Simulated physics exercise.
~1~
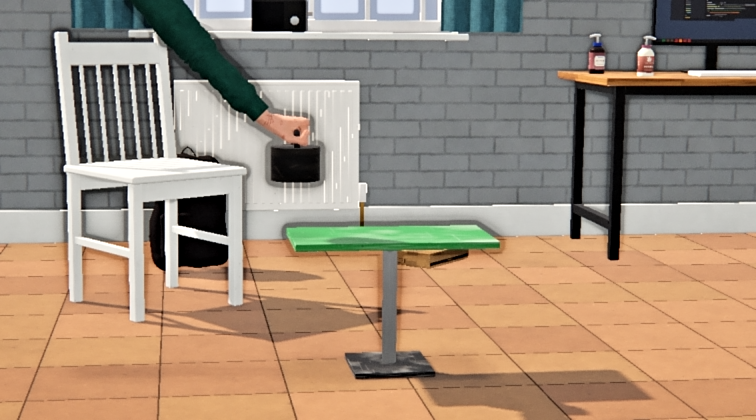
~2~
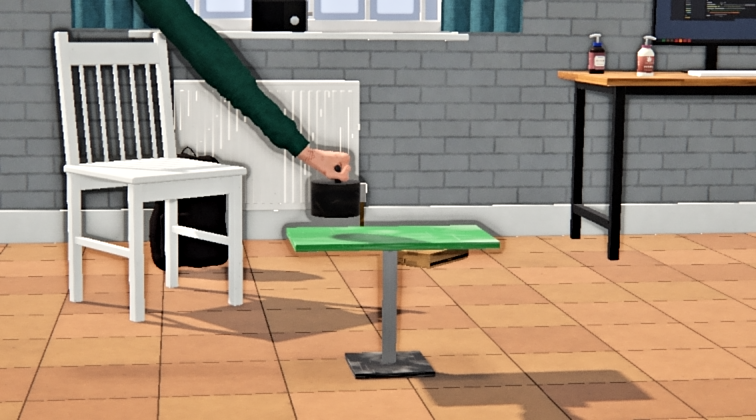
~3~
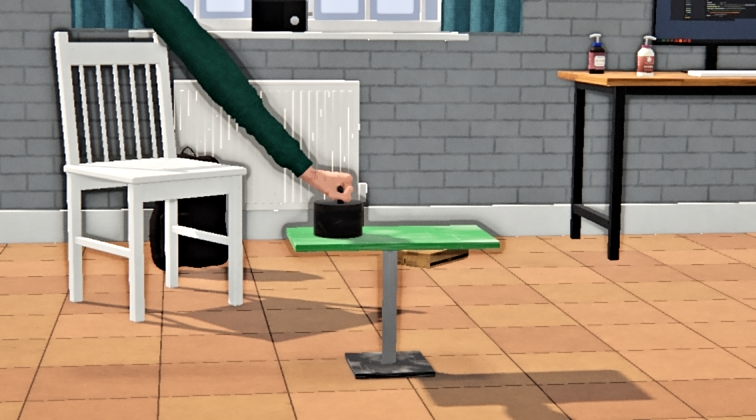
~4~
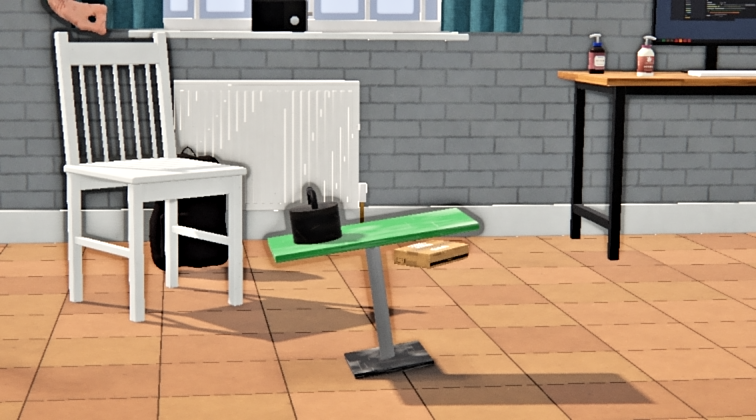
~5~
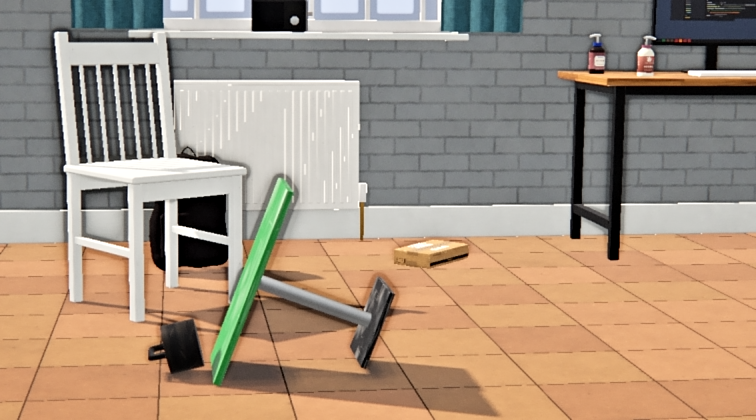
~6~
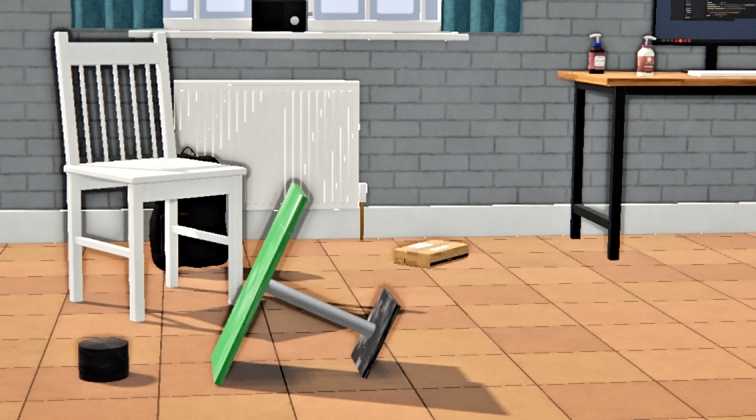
Black handled object being set by a hand on a green table's left end, tipping it over and tumbling onto tiles.
